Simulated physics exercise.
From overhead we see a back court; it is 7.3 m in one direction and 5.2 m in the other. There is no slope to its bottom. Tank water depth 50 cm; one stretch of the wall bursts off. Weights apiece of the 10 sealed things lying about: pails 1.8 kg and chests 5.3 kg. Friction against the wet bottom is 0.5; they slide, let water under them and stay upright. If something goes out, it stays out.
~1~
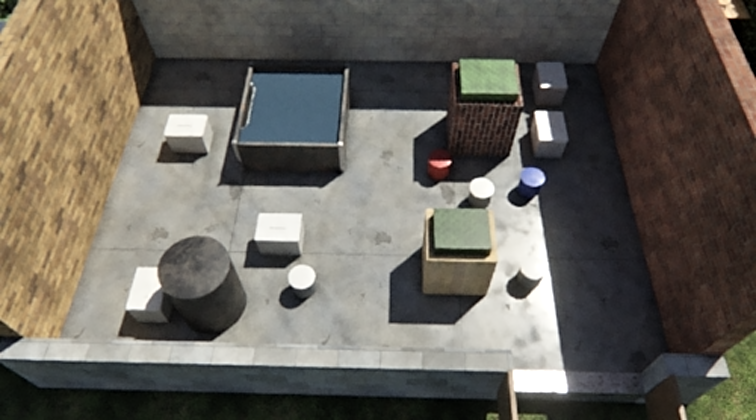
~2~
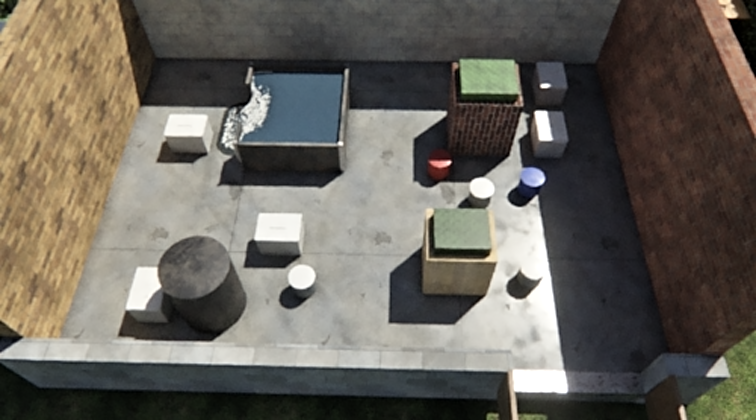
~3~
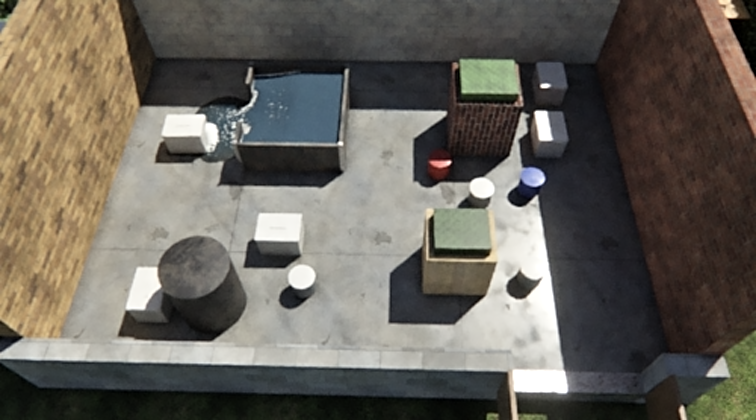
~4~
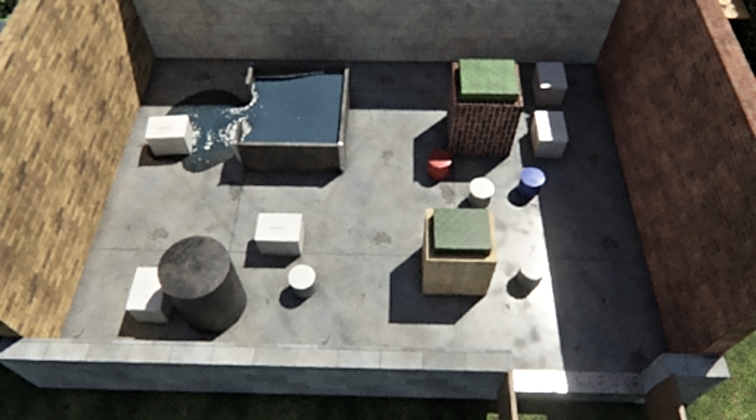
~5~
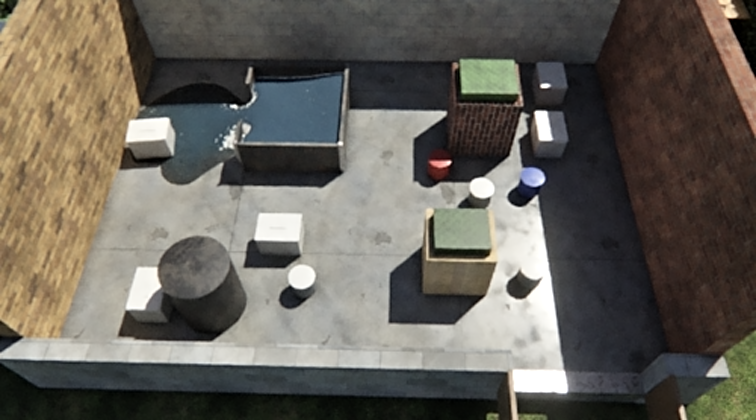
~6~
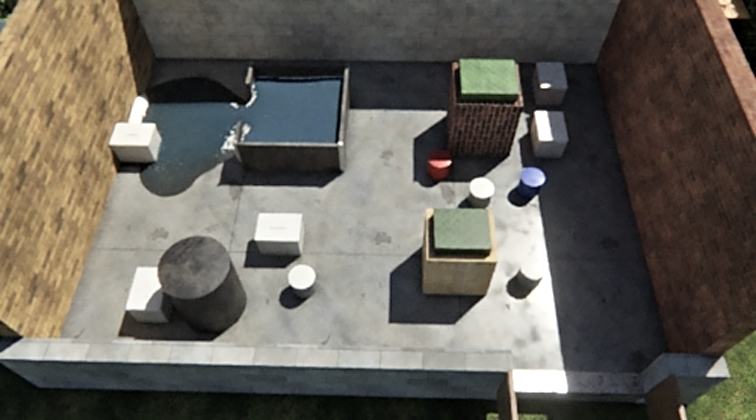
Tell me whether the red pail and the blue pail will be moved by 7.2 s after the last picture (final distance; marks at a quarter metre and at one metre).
In the end the red pail remains where it was; the blue pail remains where it was.
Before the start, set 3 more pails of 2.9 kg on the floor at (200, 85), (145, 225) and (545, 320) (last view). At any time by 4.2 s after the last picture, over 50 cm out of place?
Going through them in the order asked, they come out clear of the mark, clear of the mark and shy of the mark.
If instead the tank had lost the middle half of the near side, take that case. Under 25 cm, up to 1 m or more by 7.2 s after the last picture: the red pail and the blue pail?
In that case the red pail holds its place, the blue pail stays put.
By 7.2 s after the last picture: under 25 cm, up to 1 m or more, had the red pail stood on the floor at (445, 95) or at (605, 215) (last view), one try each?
One after the other: It is taken far off, and then it stays more or less still.
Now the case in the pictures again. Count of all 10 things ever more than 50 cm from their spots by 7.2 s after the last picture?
It adds up to 3.
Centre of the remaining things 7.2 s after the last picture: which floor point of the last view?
The average lands around (420, 223).
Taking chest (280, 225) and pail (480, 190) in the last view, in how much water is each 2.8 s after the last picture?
First about 0 cm, second about 0 cm.
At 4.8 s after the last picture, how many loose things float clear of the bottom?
I get 2.
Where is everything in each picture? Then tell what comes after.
The red pail at (440, 158) rests on the ground; the blue pail at (532, 177) rests on the ground; 2.1 m2 under water; 0 of 10 have shifted, in the first frame.
The red pail at (440, 158) rests on the ground; the blue pail at (532, 177), on the bottom; 2.6 m2 under water; 0 of 10 have shifted, in the second frame.
The red pail at (440, 158) rests on the ground; the blue pail at (532, 177) rests on the ground; 3.0 m2 under water; 0 of 10 have shifted, in the third frame.
The red pail at (440, 158) rests on the ground; the blue pail at (532, 177) rests on the ground; 3.6 m2 under water; 1 of 10 have shifted, in the fourth frame.
The red pail at (440, 158), on the bottom; the blue pail at (532, 177) rests on the ground; 4.4 m2 under water; 1 of 10 have shifted, in the fifth frame.
The red pail at (440, 158), on the bottom; the blue pail at (532, 177) rests on the ground; water covers 5.2 m2; 1 of 10 have shifted, in the sixth frame.
Then, 0.9 s after the last picture the red pail is near (440, 158), 0.0 m from its start, aground; the blue pail is near (532, 177), 0.0 m from its start, aground; 0 of 10 are out; 1 afloat.
Then, 2.8 s after the last picture the red pail is near (440, 158), 0.0 m from its start, aground; the blue pail is near (532, 177), 0.0 m from its start, aground; 0 of 10 are out; 2 afloat.
Then, 4.8 s after the last picture the red pail is near (440, 158), 0.0 m from its start, aground; the blue pail is near (532, 177), 0.0 m from its start, aground; 0 of 10 are out; 2 afloat.
Then, 7.2 s after the last picture the red pail is near (440, 158), 0.0 m from its start, aground; the blue pail is near (532, 177), 0.0 m from its start, aground; 0 of 10 are out; 3 afloat.
